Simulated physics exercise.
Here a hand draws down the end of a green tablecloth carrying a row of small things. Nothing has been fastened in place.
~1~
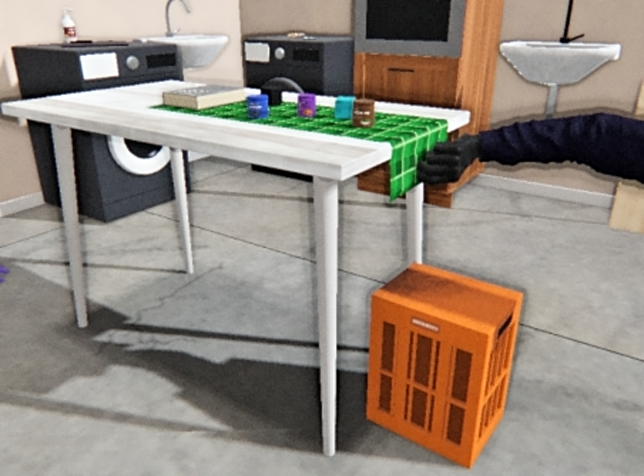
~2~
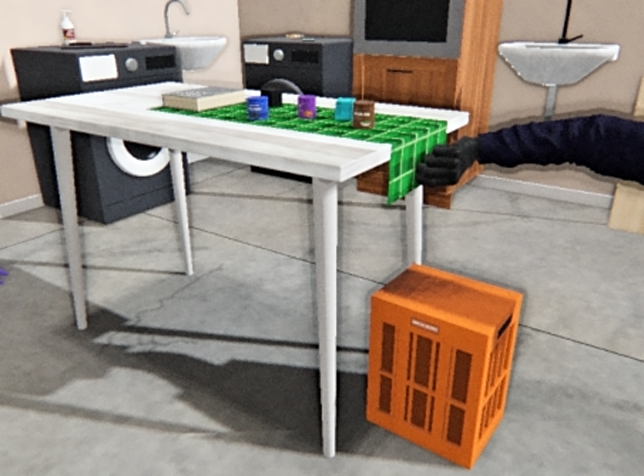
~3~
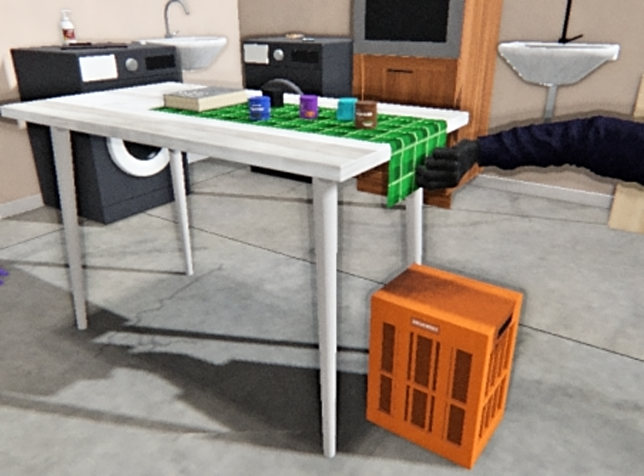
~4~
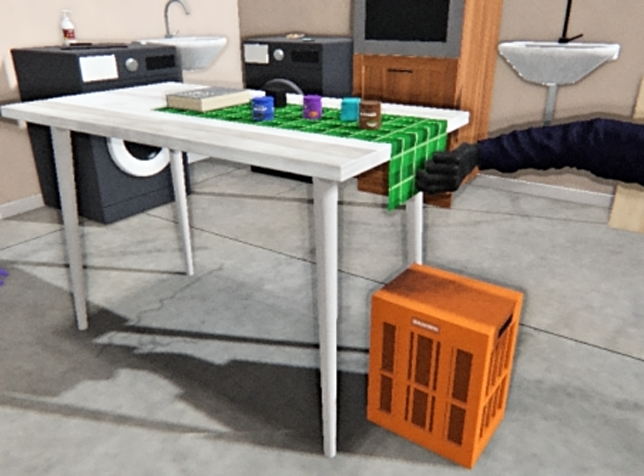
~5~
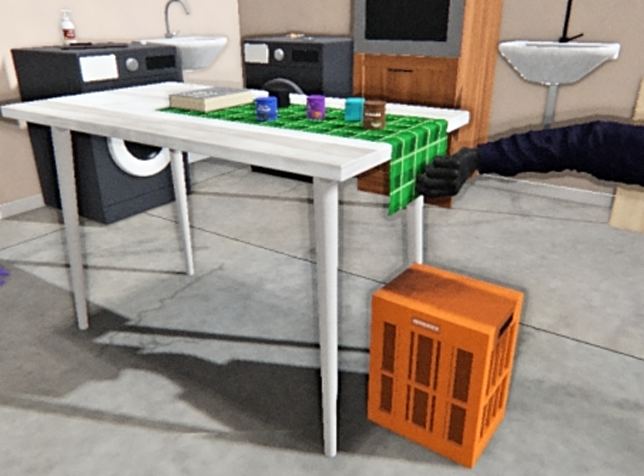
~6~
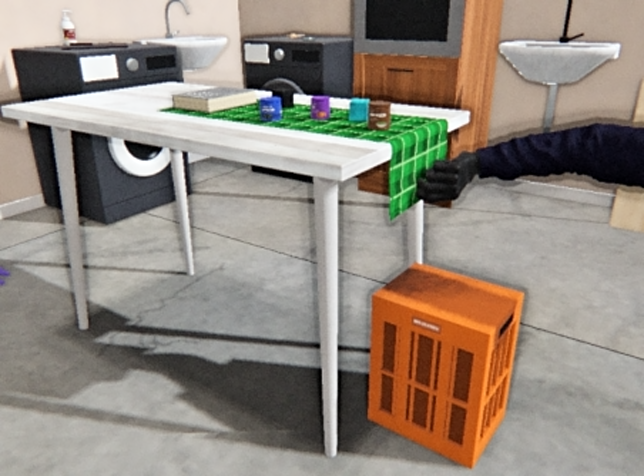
In a laundry room, a gloved hand slowly drew the end of a green checked tablecloth down a white table's edge, and the small colourful containers on it shifted slightly right, above an orange crate.
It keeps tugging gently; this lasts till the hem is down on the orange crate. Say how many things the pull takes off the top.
Exactly two drop.
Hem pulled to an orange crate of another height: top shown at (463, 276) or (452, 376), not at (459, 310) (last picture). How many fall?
Counting them gives 1 and 4.
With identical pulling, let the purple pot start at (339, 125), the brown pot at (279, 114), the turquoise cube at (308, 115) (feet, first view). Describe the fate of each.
The purple pot ends up off; the brown pot stays put; the turquoise cube stays put.
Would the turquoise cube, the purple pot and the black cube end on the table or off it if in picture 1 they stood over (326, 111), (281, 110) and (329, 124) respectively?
So, the turquoise cube makes it through, the purple pot makes it through, the black cube ends up down.
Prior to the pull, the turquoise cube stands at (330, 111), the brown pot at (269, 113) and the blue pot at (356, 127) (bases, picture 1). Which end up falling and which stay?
Here's what happens: The turquoise cube remains aboard, the brown pot remains aboard, the blue pot leaves its perch.
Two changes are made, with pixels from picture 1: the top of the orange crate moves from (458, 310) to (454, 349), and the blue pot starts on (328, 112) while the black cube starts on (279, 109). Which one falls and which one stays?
The blue pot does not stay aboard, and the black cube stays aboard.
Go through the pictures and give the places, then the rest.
In the first picture, hem (389, 203); brown pot (364, 101); turquoise cube (345, 98); purple pot (307, 95); blue pot (257, 96); black cube (271, 88); top of the crate (458, 310).
In the second picture, hem (387, 205); brown pot (364, 102).
In the third picture, hem (388, 207); turquoise cube (347, 100).
In the fourth picture, hem (388, 212); purple pot (312, 97); top of the crate (458, 310).
In the fifth picture, hem (388, 216); blue pot (266, 98).
In the sixth picture, hem (390, 221); brown pot (380, 103); turquoise cube (359, 100); purple pot (320, 97); blue pot (270, 98); black cube (282, 90).
Early on, hem near (417, 238); all still up.
Midway, hem near (416, 273); brown pot gone.
Near the end, hem on the crate; brown pot and turquoise cube gone.
Finally, hem on the crate; brown pot and turquoise cube gone. Over the edge go two.
